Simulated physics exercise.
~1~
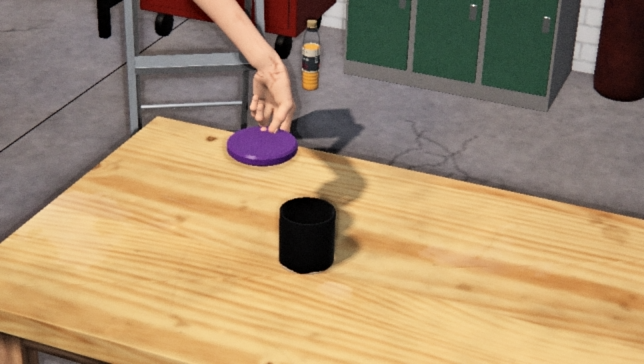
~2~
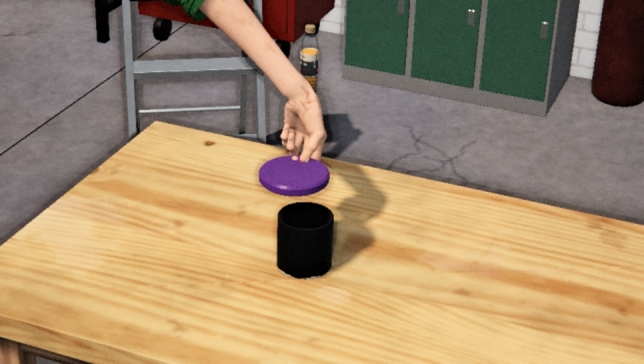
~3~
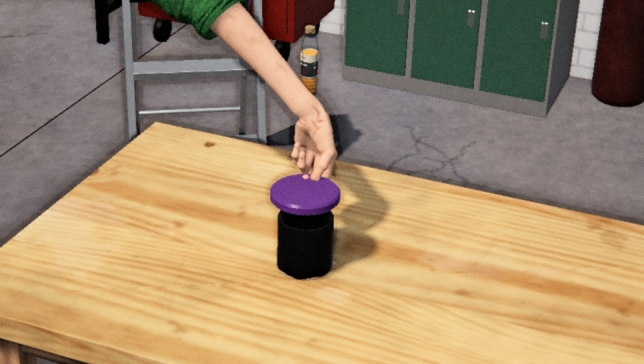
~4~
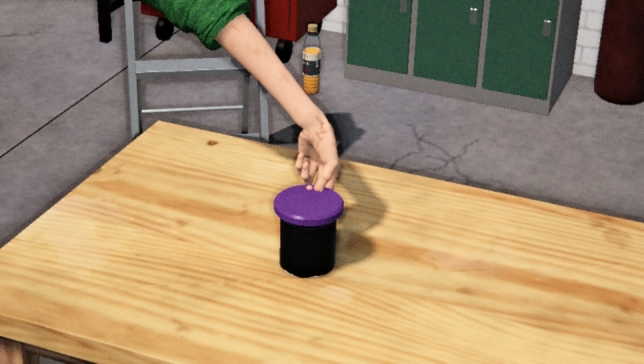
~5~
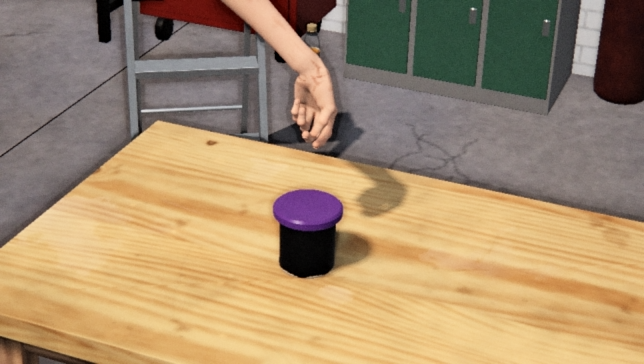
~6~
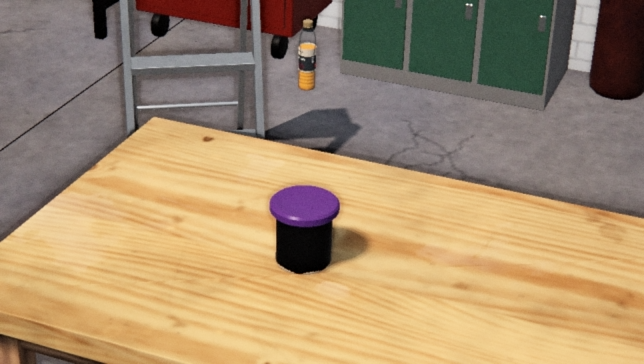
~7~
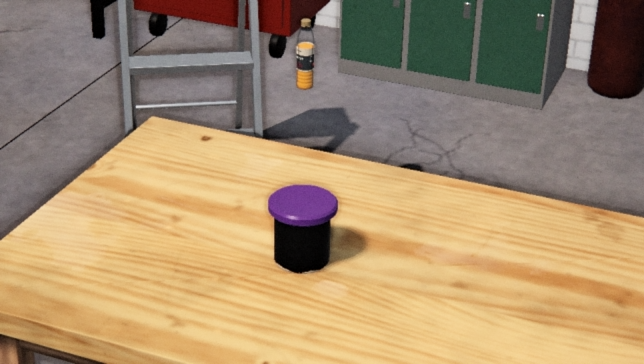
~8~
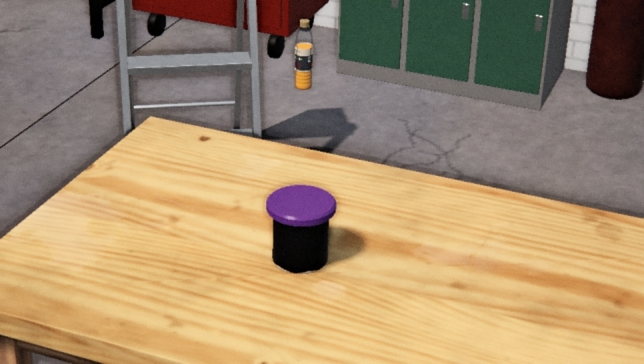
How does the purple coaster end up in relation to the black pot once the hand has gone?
It rests flat on the rim and covers the opening, so it works as a lid for the pot.
